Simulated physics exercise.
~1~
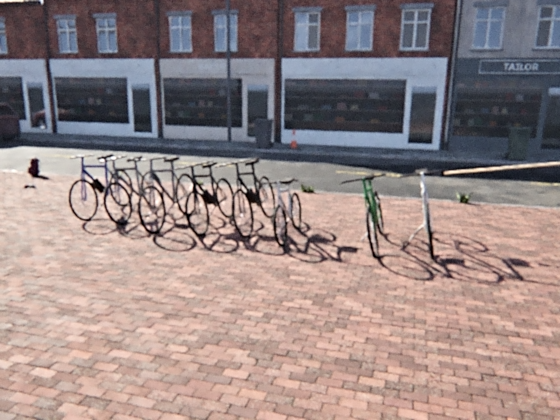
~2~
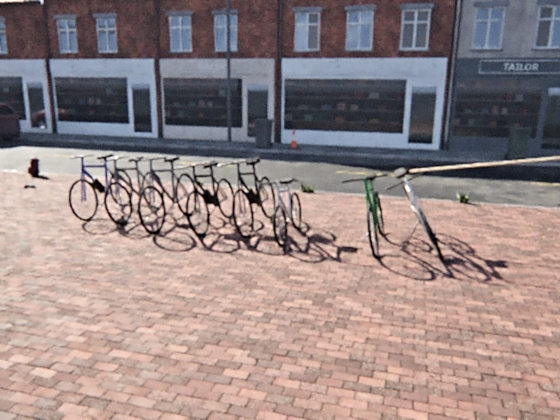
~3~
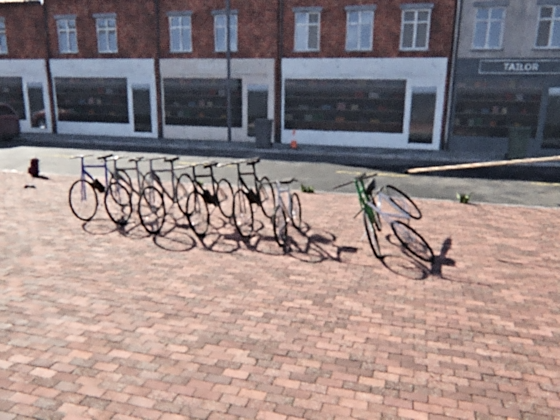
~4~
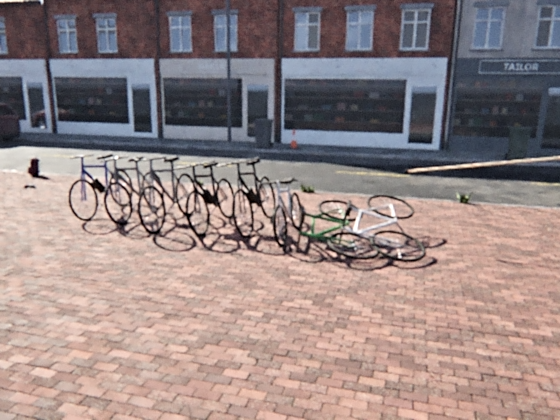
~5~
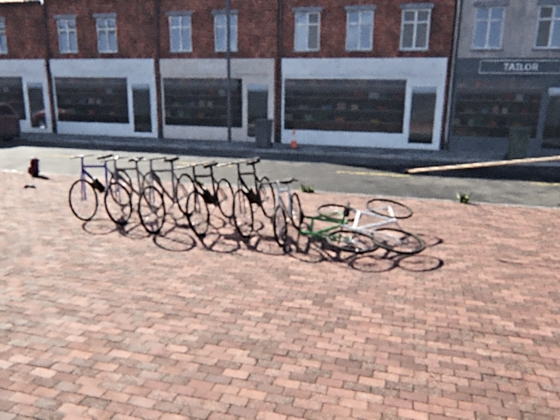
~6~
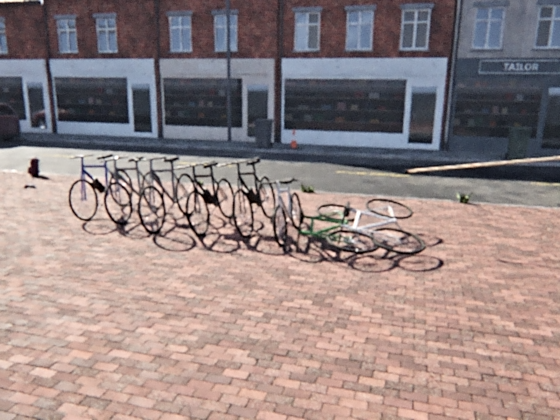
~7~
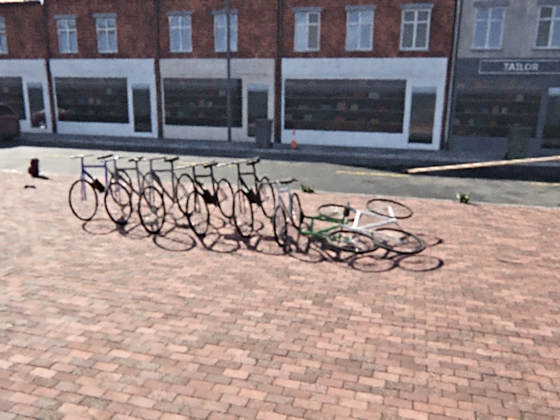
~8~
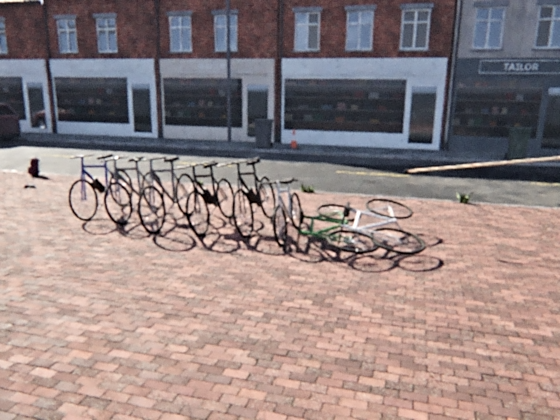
In this clip, a pole at the right moves left against the end bicycle of a row standing on brick paving, and that bicycle topples leftward into the green one. Both end up lying on the ground, while the other six stay upright.
